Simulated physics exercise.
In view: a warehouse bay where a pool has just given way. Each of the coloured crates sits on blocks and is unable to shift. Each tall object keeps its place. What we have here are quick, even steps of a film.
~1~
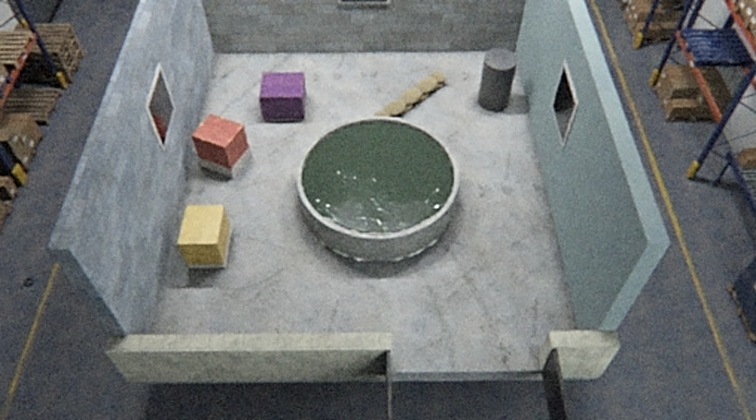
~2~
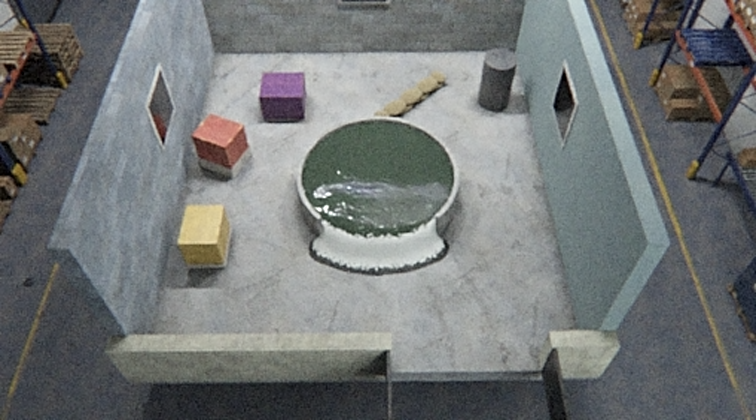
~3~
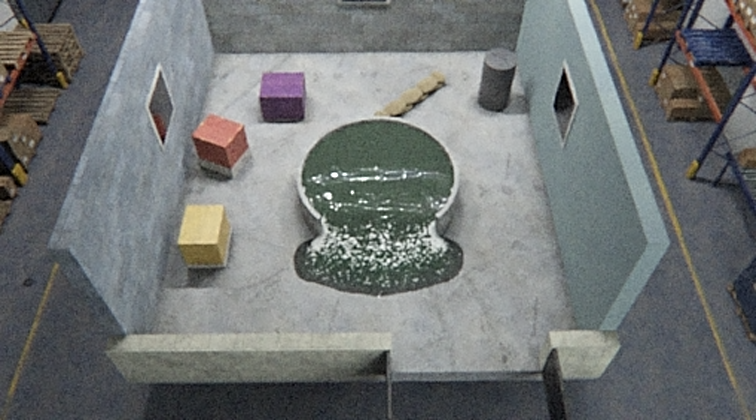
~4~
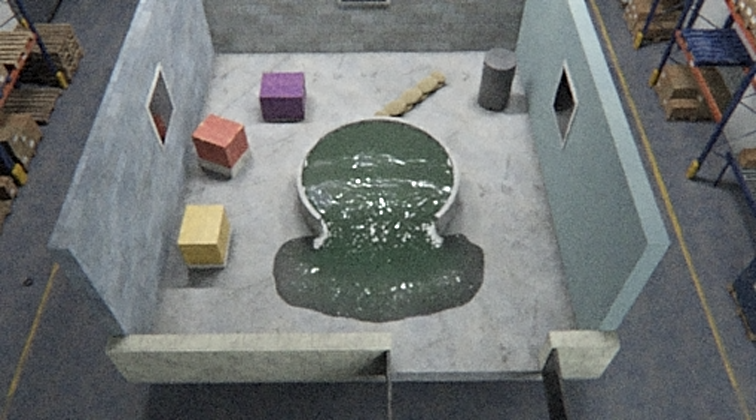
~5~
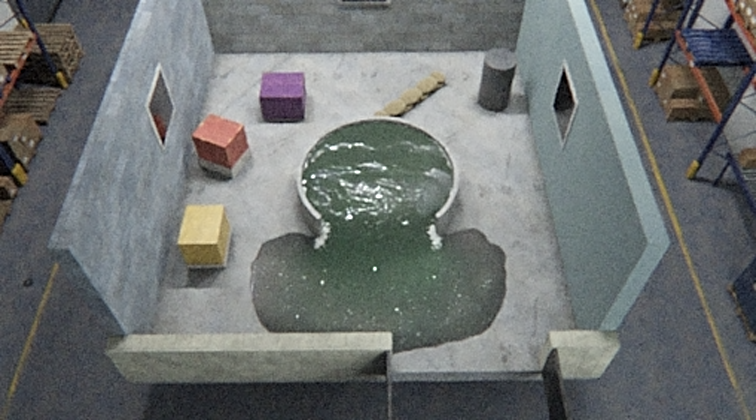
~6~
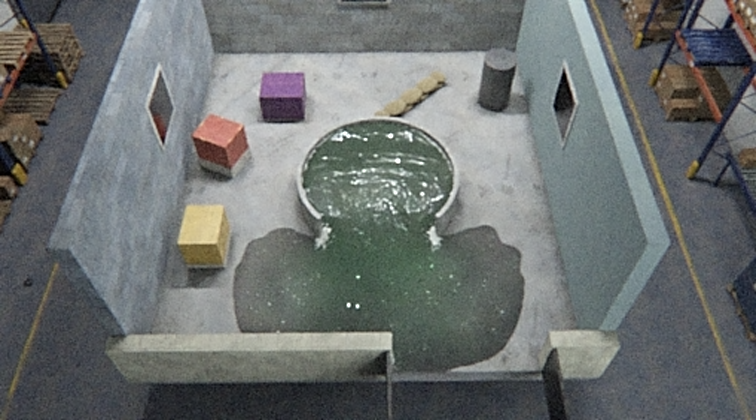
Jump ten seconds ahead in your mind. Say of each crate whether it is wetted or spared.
The yellow crate is wetted, the purple crate is wetted, the red crate is spared.
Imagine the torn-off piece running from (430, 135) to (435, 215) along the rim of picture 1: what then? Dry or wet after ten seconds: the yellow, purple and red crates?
Well, yellow stays clear and purple is doused, but red stays clear.
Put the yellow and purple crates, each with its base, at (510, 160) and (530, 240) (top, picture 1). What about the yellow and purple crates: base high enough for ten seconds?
I'd say yellow is missed, while purple is overtopped.
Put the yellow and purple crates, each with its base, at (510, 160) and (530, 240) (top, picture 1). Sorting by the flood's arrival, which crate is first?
The purple-painted one.
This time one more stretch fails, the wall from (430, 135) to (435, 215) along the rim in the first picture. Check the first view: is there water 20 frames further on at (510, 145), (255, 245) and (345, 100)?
First: Reached by the flood. Second: Spared by the leak. Third: Spared by the leak.
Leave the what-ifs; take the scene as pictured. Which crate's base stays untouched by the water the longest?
Last is the one in purple.
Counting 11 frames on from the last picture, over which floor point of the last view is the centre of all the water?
At about (360, 251).
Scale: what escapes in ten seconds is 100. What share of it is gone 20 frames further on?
Share gone by then: About 55 %.
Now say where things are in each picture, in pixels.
The first picture shows the pool at (378, 176) is whole and still.
In the second picture, water pours out at (379, 252) and has run to (444, 247).
In the third picture, water pours out at (379, 252) and has run to (300, 268).
In the fourth picture, the front is at (283, 288), out from the gap at (379, 253).
In the fifth picture, water pours out at (379, 253) and has run to (268, 319).
In the sixth picture, the front is at a hidden place, out from the gap at (379, 253).
A moment on, water covers 25 % of the floor; the yellow crate water round its plinth, the purple crate not reached, the red crate not reached.
Next, water covers 25 % of the floor; the yellow crate water round its plinth, the purple crate not reached, the red crate not reached.
Then, water covers 35 % of the floor; the yellow crate water round its plinth, the purple crate not reached, the red crate water round its plinth.
Later, water covers 60 % of the floor; the yellow crate water round its plinth, the purple crate water round its plinth, the red crate water round its plinth.
In the end, water covers 90 % of the floor; the yellow crate was topped, the purple crate was topped, the red crate stayed above the water.
